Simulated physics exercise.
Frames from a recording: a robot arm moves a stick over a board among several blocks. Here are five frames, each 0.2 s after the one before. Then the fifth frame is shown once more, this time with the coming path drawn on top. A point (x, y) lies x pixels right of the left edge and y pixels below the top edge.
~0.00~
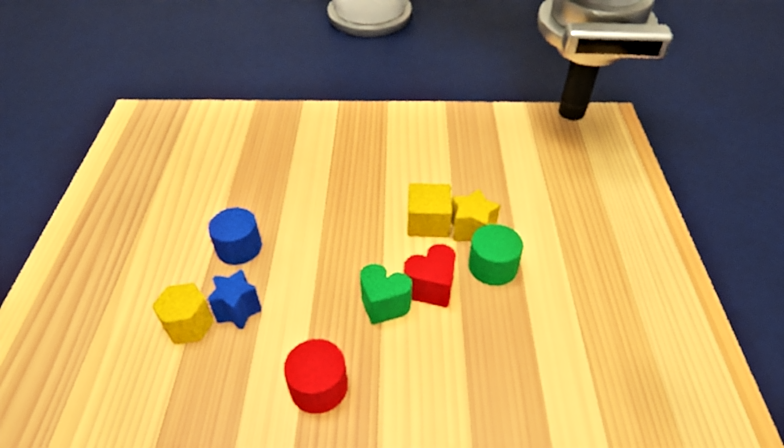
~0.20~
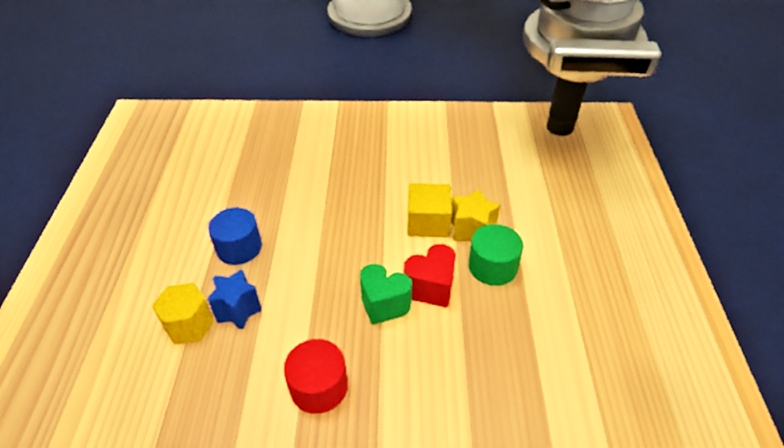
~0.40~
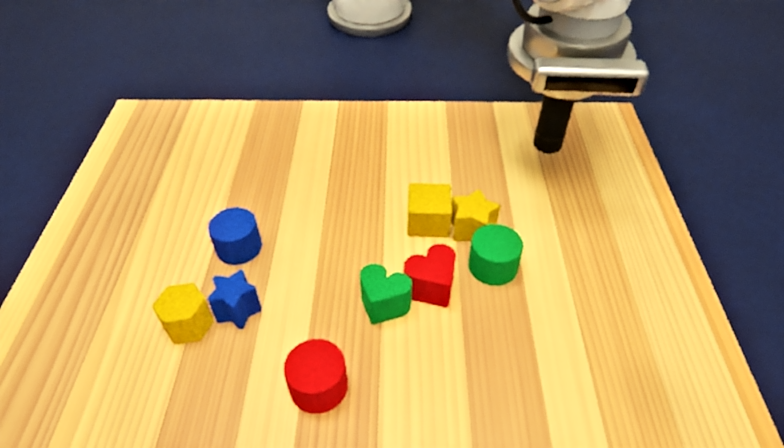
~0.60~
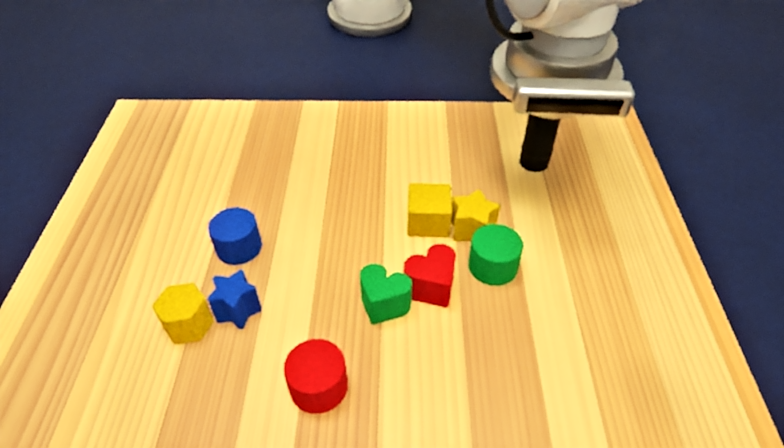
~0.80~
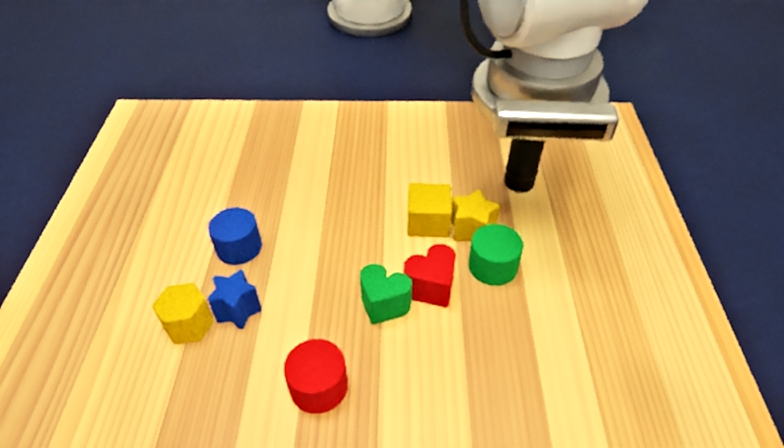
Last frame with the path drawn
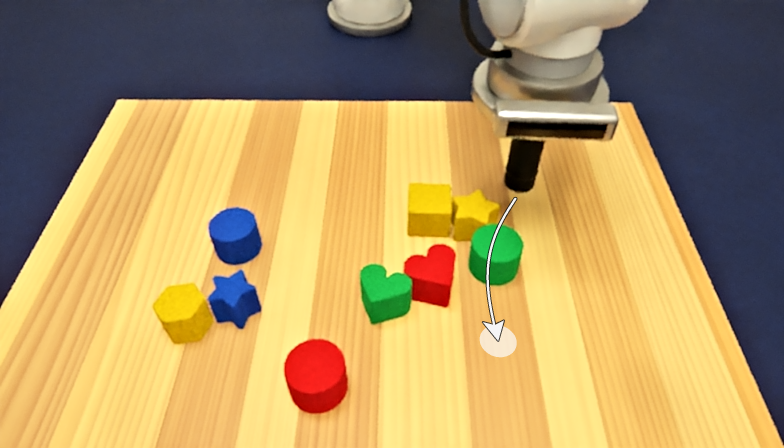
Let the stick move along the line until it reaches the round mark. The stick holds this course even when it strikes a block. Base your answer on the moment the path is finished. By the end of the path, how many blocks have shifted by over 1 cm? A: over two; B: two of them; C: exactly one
Choice B: Two of them.
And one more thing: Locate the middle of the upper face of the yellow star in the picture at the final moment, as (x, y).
The centre of its top face lies at (459, 226).
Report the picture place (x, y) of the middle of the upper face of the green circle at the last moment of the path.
It is at (507, 362).
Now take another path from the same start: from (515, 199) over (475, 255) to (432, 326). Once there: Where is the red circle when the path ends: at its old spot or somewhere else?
That block remains where it is.
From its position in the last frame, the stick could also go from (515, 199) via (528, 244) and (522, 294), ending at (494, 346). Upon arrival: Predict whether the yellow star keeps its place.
That block stays in place.
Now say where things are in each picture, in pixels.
In the first frame, lower end of the stick at (571, 113), tops of blocks, red heart at (433, 264), yellow star at (475, 205), green circle at (498, 242).
In the second frame, stick at (560, 129), blocks as before.
In the third frame, stick at (547, 146), blocks as before.
In the fourth frame, stick at (534, 164), blocks as before.
In the fifth frame, stick at (519, 184), red heart at (433, 264), yellow star at (475, 205), green circle at (498, 242).
The drawn path runs from (515, 199) through (495, 237) and (488, 284) to (498, 341).
On the path given first. One third of the way, stick at (498, 222); yellow star at (466, 217), turned 25° clockwise; green circle at (497, 245).
Two thirds of the way, stick at (491, 270); yellow star at (459, 226), turned 65° clockwise; green circle at (498, 298).
At the end, stick at (502, 327); red heart not moved; yellow star at (459, 226), turned 65° clockwise; green circle at (507, 362).
